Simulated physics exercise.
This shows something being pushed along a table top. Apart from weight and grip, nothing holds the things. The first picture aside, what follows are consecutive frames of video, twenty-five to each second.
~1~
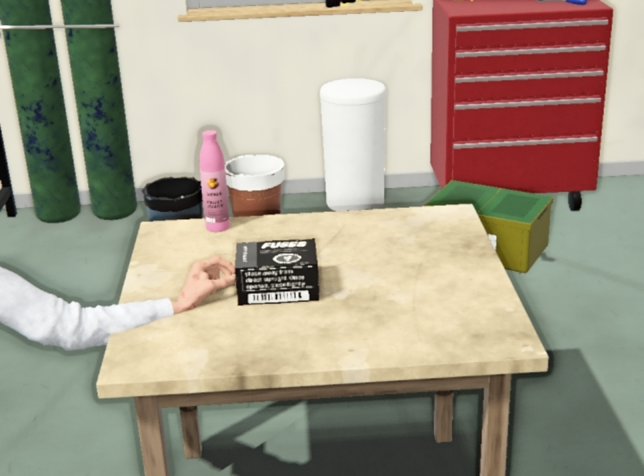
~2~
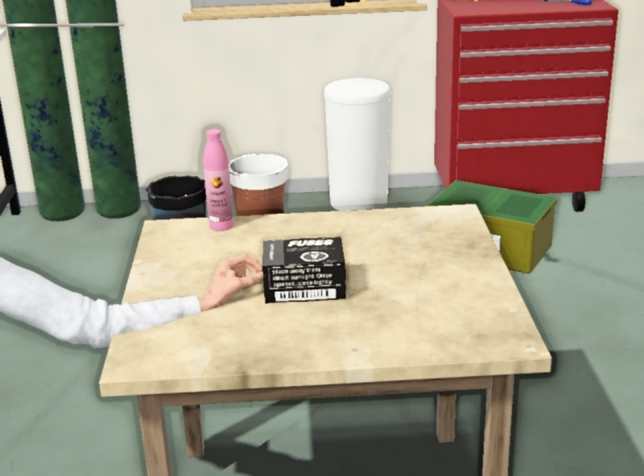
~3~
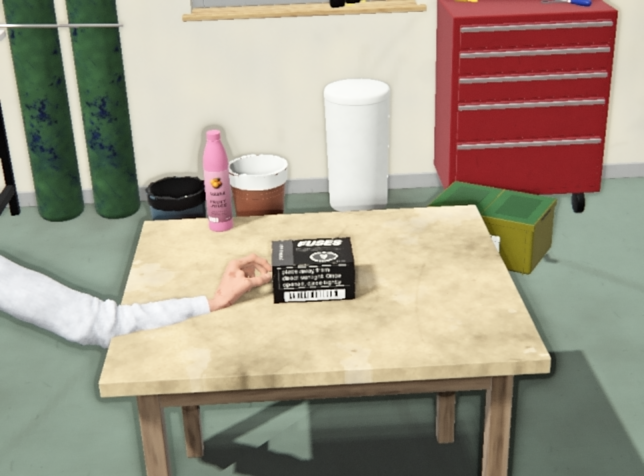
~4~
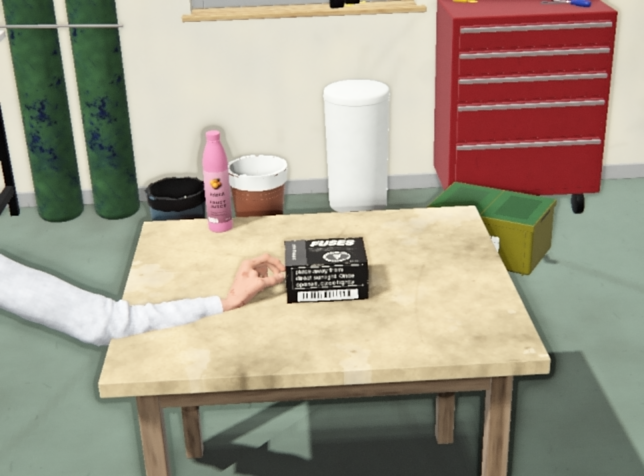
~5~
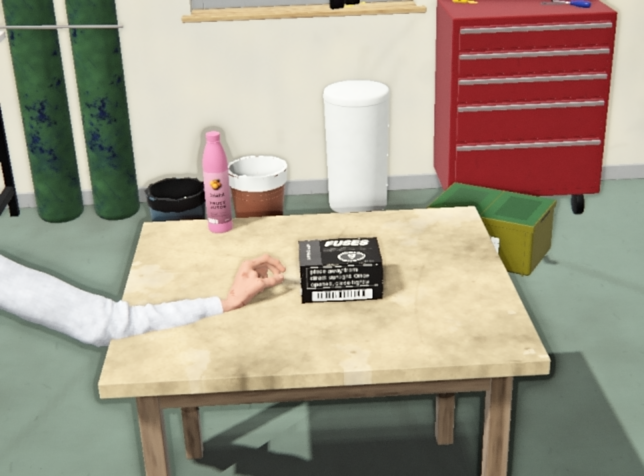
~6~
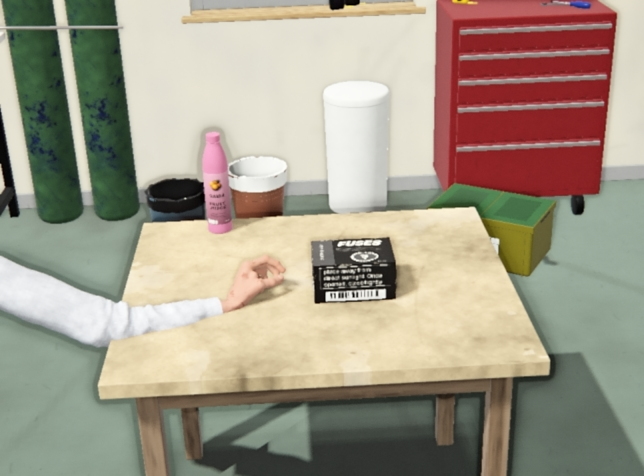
A hand in a white sleeve pushing a black box rightward across a table, then staying still as the box slides farther.
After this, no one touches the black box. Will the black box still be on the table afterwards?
I think it will linger on the table.
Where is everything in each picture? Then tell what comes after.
The first picture shows under the hand; black box (277, 272).
The second picture shows under the hand; black box (304, 270).
The third picture shows under the hand; black box (313, 270).
The fourth picture shows black box (326, 270).
The fifth picture shows black box (340, 270) shifted a little.
The sixth picture shows black box (353, 270) shifted a little.
Then, 0.10 s on from there, black box shifted about its own width near (379, 268).
Then, 0.20 s on from there, black box shifted about its own width near (395, 268).
In the end, moved from the start, black box. At the end, from the last picture's camera, black box near (403, 267).
